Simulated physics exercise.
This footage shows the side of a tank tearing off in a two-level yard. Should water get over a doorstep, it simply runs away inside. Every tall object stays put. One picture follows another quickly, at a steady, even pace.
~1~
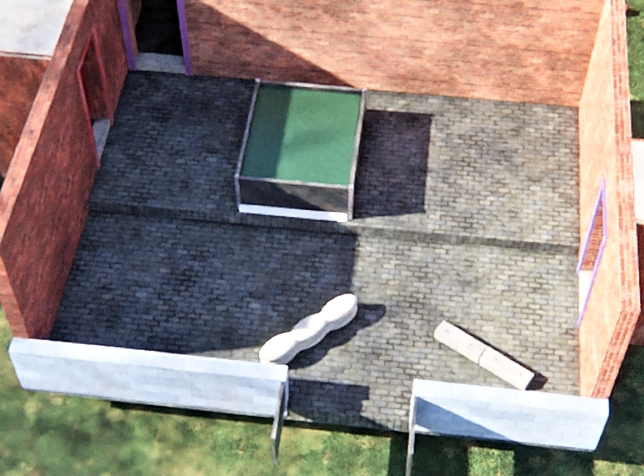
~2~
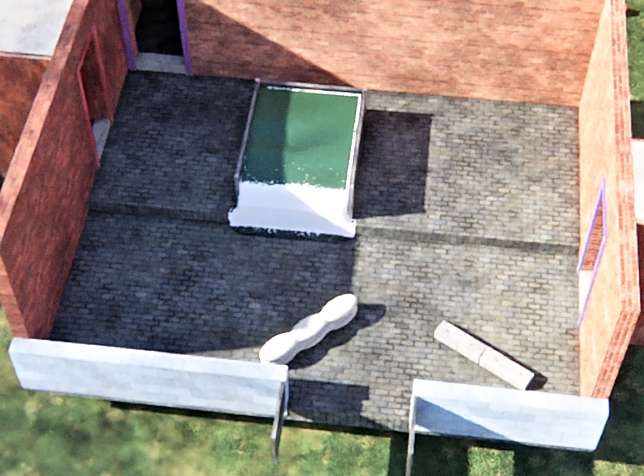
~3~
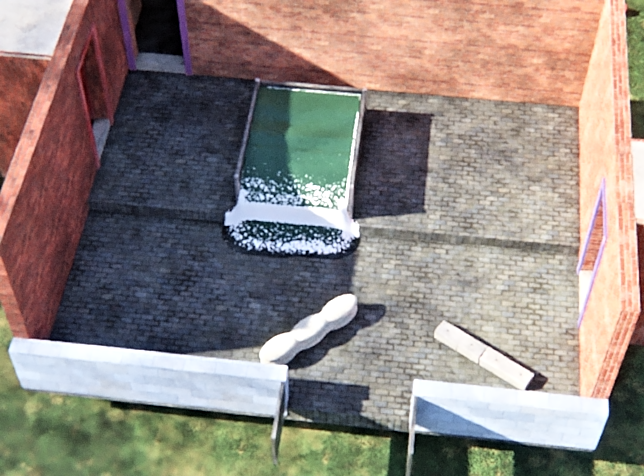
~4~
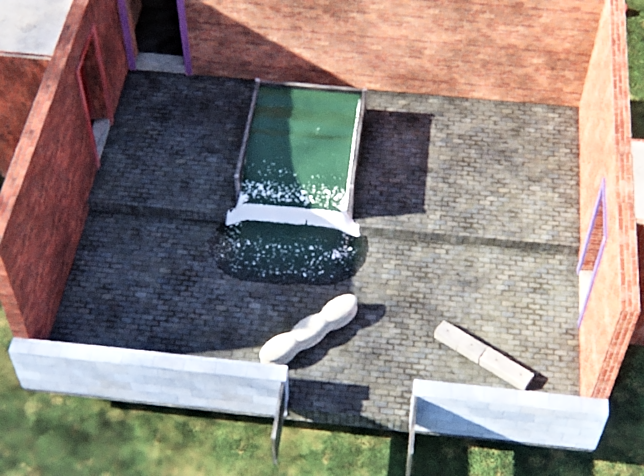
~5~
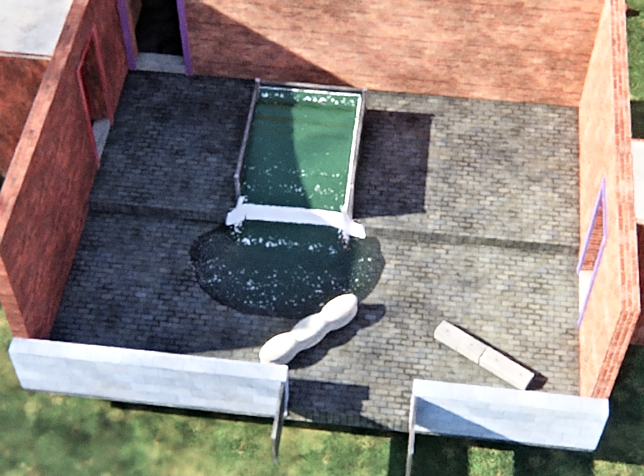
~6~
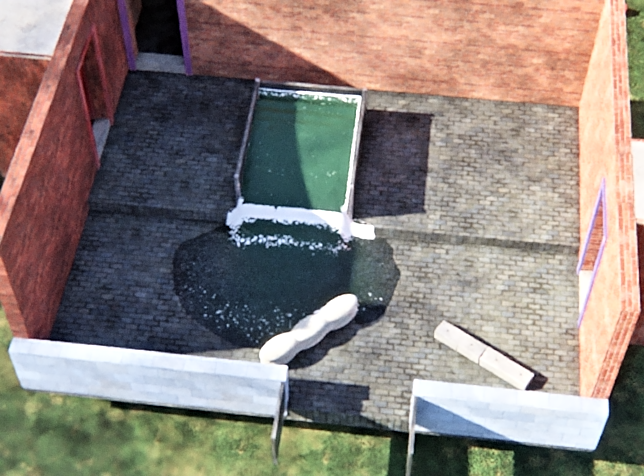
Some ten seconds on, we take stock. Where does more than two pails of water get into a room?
One by one: The red door will be within bounds, the purple door will be within bounds, the blue door will be within bounds.
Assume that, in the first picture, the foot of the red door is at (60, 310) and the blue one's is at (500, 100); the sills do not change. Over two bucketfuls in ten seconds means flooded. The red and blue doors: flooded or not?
Result - red door crosses the line, blue door does not reach it.
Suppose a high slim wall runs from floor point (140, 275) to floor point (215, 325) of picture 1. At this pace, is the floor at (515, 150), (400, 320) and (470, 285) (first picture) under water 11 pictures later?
One after the other: Dry, under water, not flooded.
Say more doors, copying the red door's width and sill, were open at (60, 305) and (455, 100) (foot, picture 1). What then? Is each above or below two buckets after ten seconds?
Exceeds it; stays within it.
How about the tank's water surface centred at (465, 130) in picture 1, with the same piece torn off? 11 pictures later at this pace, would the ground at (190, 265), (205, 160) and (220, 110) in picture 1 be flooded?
Spared, spared, spared.
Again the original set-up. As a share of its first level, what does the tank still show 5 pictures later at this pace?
I'd put it at some 52 per cent.
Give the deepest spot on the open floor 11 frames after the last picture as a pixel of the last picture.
Look near (41, 367).
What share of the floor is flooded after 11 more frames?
My guess is around 35 in a hundred.
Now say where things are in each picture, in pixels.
Still water in the water tank at (303, 136), in the first frame.
Water pours out at (294, 201) and has run to (234, 211), in the second frame.
Water pours out at (294, 203) and has run to (227, 237), in the third frame.
The front is at (231, 270), out from the gap at (295, 204), in the fourth frame.
The front is at (212, 290), out from the gap at (295, 205), in the fifth frame.
Water pours out at (295, 205) and has run to (233, 338), in the sixth frame.
A moment on, water covers 25 % of the floor; the red door not reached, the purple door not reached, the blue door not reached.
Next, water covers 35 % of the floor; the red door not reached, the purple door not reached, the blue door not reached.
Then, water covers 50 % of the floor; the red door not reached, the purple door not reached, the blue door wet at the sill, nothing in.
Later, water covers 60 % of the floor; the red door wet at the sill, nothing in, the purple door wet at the sill, nothing in, the blue door wet at the sill, nothing in.
In the end, water covers 60 % of the floor; the red door wet at the sill, nothing in, the purple door wet at the sill, nothing in, the blue door wet at the sill, nothing in.
